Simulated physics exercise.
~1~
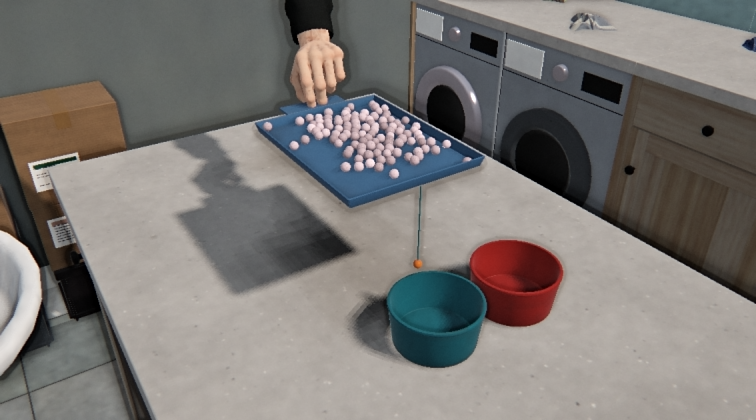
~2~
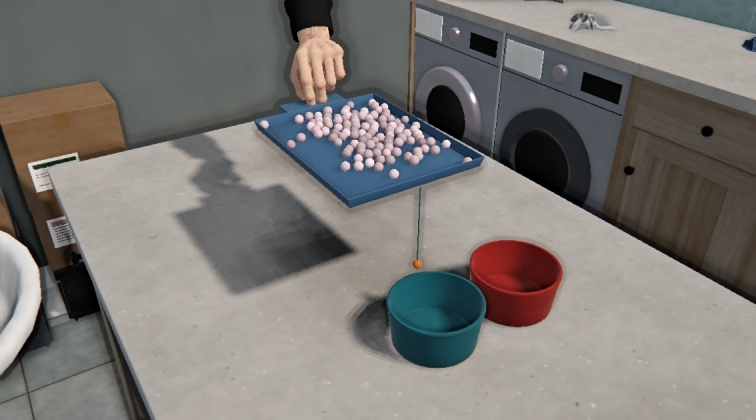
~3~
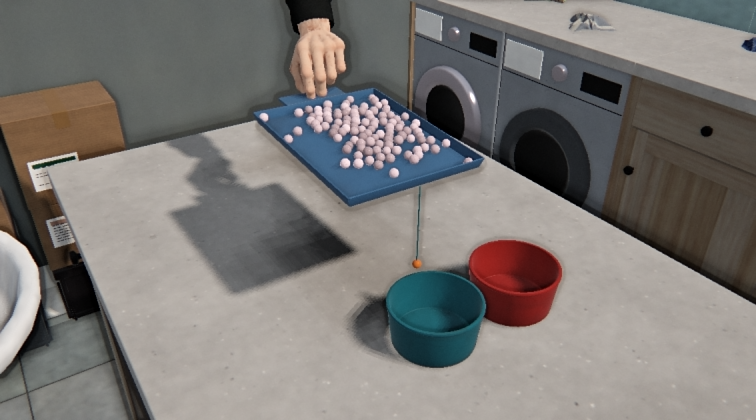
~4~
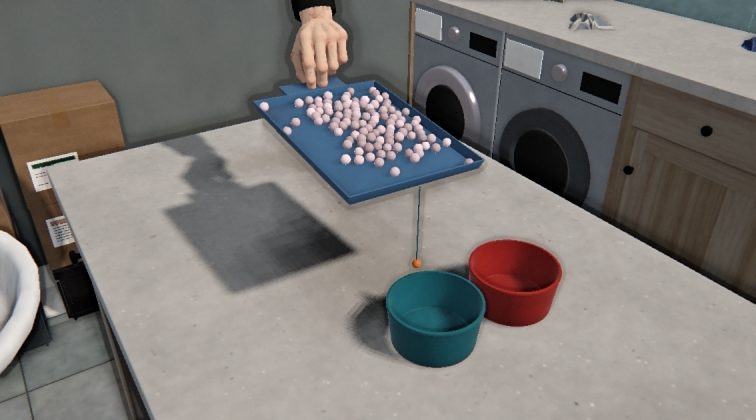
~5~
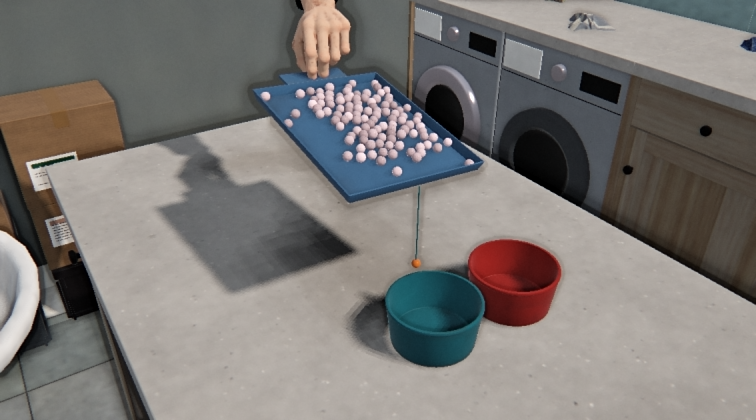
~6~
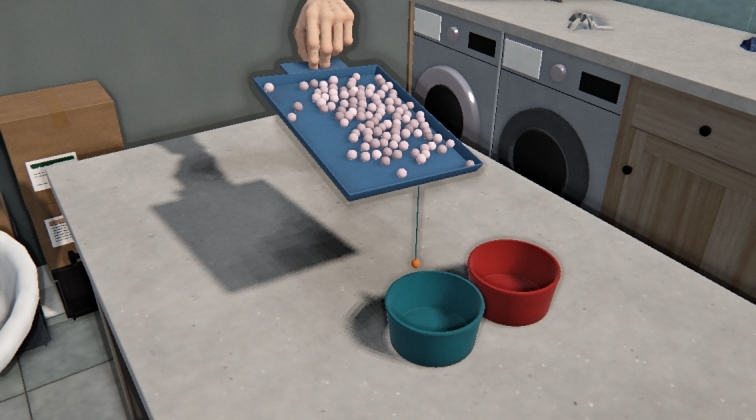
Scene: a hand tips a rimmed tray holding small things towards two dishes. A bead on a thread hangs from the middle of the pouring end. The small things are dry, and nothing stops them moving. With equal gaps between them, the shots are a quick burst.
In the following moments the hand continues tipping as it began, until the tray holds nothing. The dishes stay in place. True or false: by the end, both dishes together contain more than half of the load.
True.
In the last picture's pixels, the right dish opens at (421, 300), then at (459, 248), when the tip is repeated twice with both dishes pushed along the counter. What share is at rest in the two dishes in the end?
In order: 10 percent and 60 percent.
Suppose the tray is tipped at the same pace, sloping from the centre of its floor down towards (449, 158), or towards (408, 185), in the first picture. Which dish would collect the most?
For the first slope the righthand dish, for the second the lefthand dish.
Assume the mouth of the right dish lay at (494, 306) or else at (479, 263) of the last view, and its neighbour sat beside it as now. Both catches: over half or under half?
Result, first setup: A minority share; second setup: A majority share.
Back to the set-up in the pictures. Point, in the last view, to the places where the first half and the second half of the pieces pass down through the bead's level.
I'd place the first part at (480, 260) and the rest at (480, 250).
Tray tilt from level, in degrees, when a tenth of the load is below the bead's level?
It's turned some 45 degrees by then.
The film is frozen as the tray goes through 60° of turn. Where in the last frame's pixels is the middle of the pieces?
At about (463, 180).
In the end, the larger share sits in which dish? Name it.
That one is the rightward one.
Just after the last frame, tray tipped steeply; roughly half on the tray; about a tenth in the left dish; roughly a quarter in the right dish; just a few outside both; about a tenth in the air.
A moment on, tray tipped right over; roughly a quarter in the left dish; roughly two thirds in the right dish; roughly a quarter outside both; just a few in the air.
Further on, tray tipped past a quarter turn; roughly a quarter in the left dish; roughly two thirds in the right dish; roughly a quarter outside both.
When it is over, tray tipped past a quarter turn; roughly a quarter in the left dish; roughly two thirds in the right dish; roughly a quarter outside both.
